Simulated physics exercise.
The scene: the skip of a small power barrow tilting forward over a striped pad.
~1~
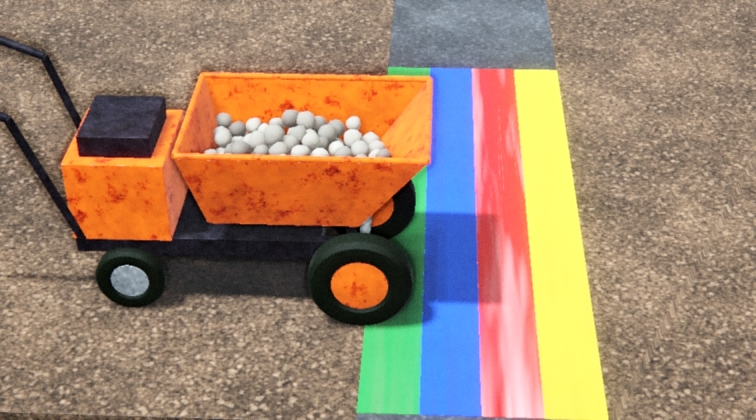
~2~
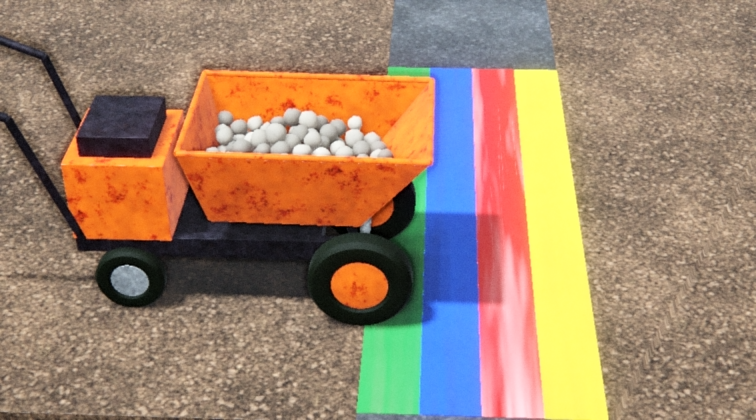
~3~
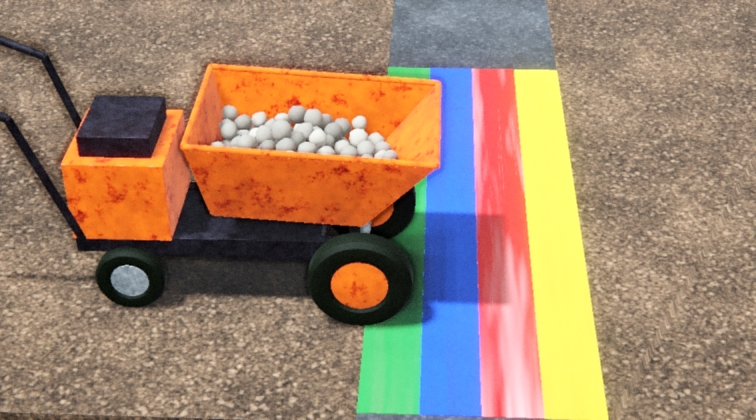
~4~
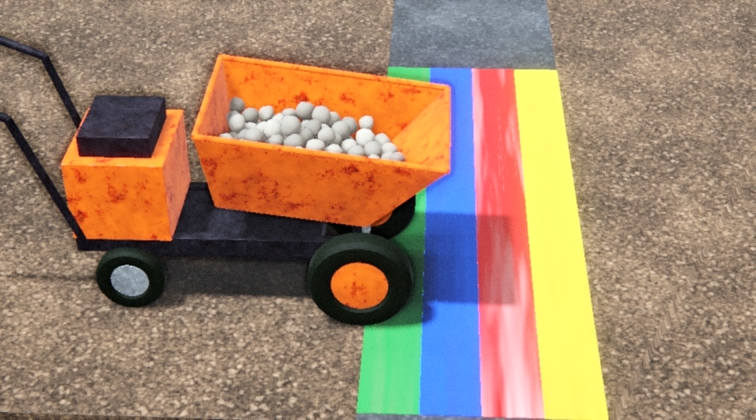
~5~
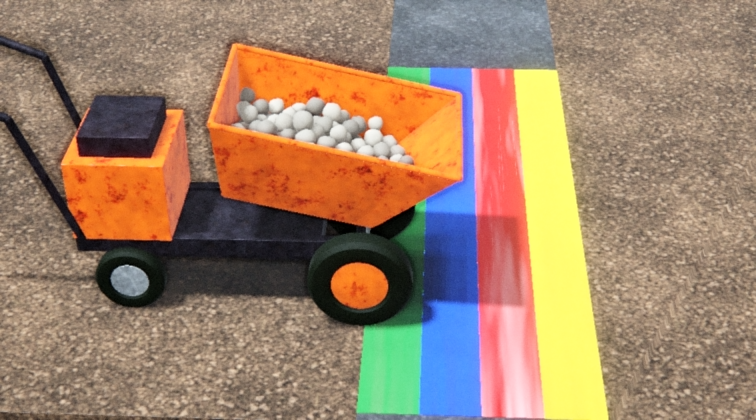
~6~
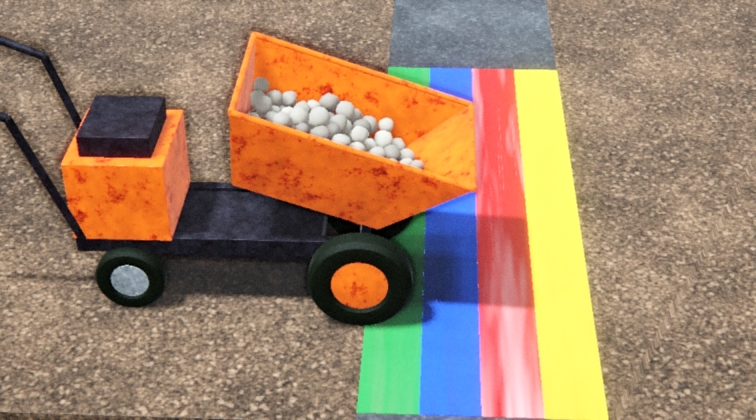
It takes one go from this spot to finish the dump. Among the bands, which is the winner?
That would be the yellow band.
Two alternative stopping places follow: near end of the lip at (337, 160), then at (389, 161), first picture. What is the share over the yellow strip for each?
Position 1 near 10 %, position 2 near 30 %.
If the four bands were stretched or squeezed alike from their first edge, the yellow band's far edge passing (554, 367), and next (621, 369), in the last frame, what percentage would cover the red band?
First case 0 per cent, second case 20 per cent.
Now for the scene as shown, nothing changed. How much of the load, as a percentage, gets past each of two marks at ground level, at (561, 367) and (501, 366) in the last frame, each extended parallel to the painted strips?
Around 50 per cent for the first, and 70 per cent for the second.
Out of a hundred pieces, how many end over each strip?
Green strip 0 %, blue strip 0 %, red strip 10 %, yellow strip 35 %.
Soon after the last picture, skip tipped steeply; all in the skip.
A little later, skip tipped right over; most in the skip; a stray few over the red strip; about a quarter over the yellow strip; a stray few off the paint.
Later still, skip tipped right over; about a quarter in the skip; a small part over the red strip; about a third over the yellow strip; about a quarter off the paint.
At rest, skip tipped right over; about a quarter in the skip; none over the green strip; none over the blue strip; a small part over the red strip; about a third over the yellow strip; about a quarter off the paint.
